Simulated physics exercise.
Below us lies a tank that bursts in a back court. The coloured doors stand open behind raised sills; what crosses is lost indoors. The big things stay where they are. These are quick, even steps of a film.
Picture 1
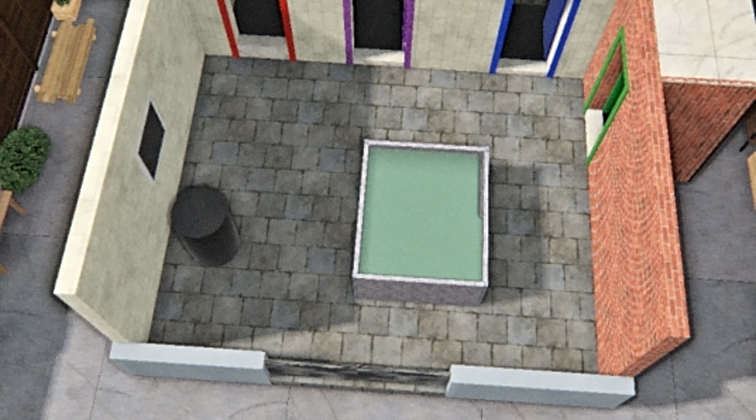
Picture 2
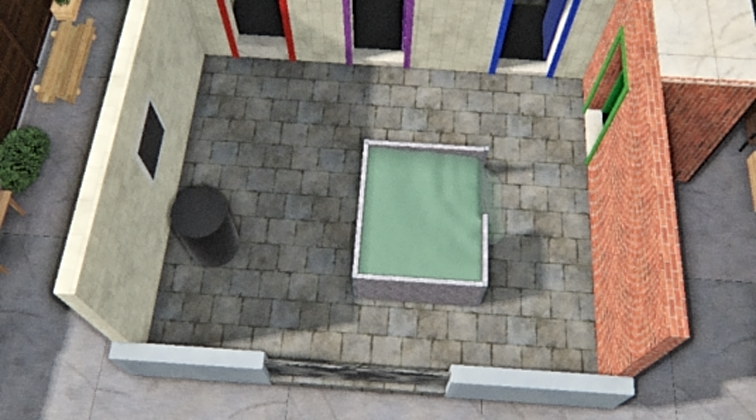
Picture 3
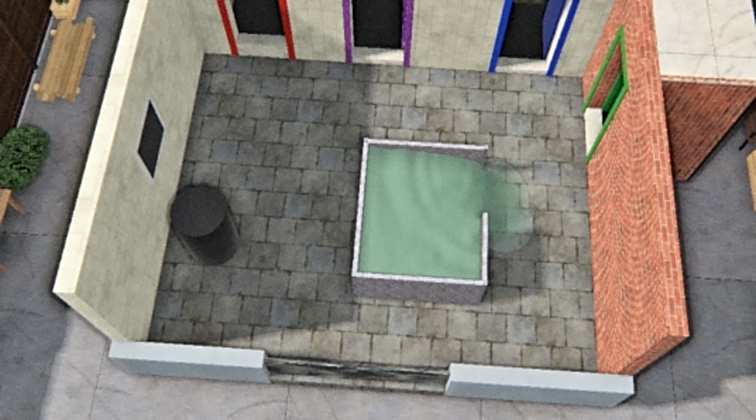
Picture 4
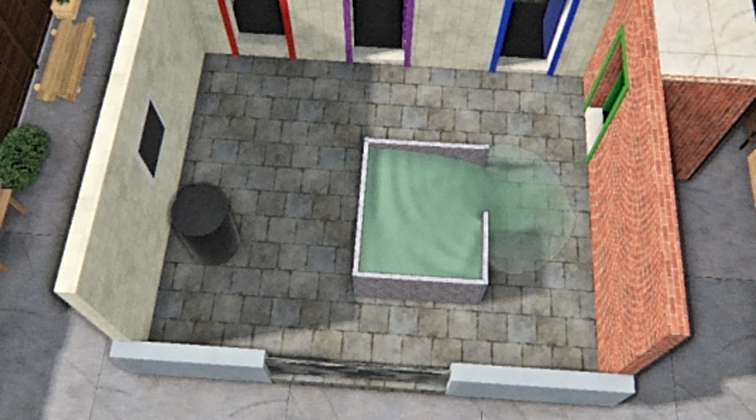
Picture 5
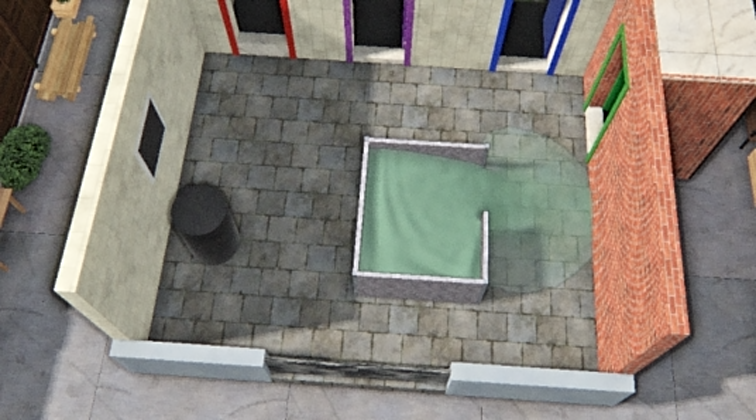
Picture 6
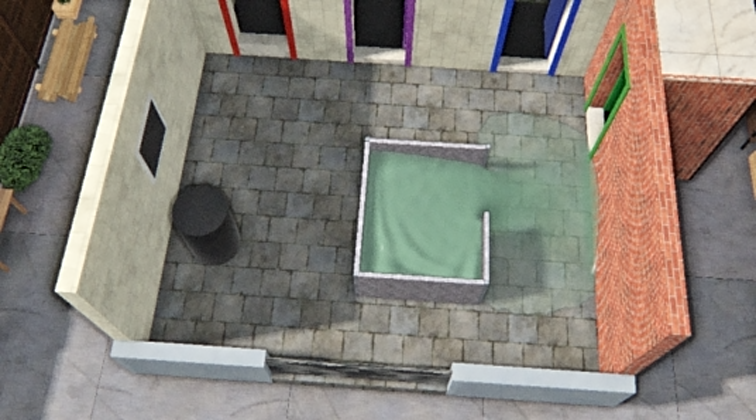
In a paved back court with red, purple and blue doorways, an open tank of green water gave way on its right side, and the water poured through the gap and spread to the brick wall.
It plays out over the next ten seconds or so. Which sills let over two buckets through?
In the end: The red door stays under that; the purple door stays under that; the green door takes more than that; the blue door takes more than that.
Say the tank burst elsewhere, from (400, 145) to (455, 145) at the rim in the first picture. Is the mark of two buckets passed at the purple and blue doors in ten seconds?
Then: Purple door passes that mark, blue door takes more.
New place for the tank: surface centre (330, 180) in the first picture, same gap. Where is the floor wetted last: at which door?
Last comes the door marked red.
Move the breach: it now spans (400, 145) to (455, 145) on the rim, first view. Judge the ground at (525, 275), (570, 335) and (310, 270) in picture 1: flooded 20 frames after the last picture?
In turn: Wet, under water, dry.
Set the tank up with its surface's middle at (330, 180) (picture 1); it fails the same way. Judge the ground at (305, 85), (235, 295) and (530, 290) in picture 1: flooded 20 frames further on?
In turn: No water, clear, awash.
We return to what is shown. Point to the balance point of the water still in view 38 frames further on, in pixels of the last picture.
Roughly at (408, 219).
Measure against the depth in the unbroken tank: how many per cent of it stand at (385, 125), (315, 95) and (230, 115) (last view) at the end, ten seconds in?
Roughly 10, 8 and 10 per cent, in turn.
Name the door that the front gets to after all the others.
I say the one in red.
A moment on, water covers 20 % of the floor; the red door not reached, the purple door not reached, the green door under two buckets in, the blue door not reached.
Next, water covers 30 % of the floor; the red door not reached, the purple door not reached, the green door over two buckets in, the blue door under two buckets in.
Then, water covers 65 % of the floor; the red door wet at the sill, nothing in, the purple door wet at the sill, nothing in, the green door far over two buckets in, the blue door over two buckets in.
Later, water covers 95 % of the floor; the red door wet at the sill, nothing in, the purple door wet at the sill, nothing in, the green door far over two buckets in, the blue door far over two buckets in.
In the end, water covers 100 % of the floor; the red door wet at the sill, nothing in, the purple door wet at the sill, nothing in, the green door far over two buckets in, the blue door far over two buckets in.
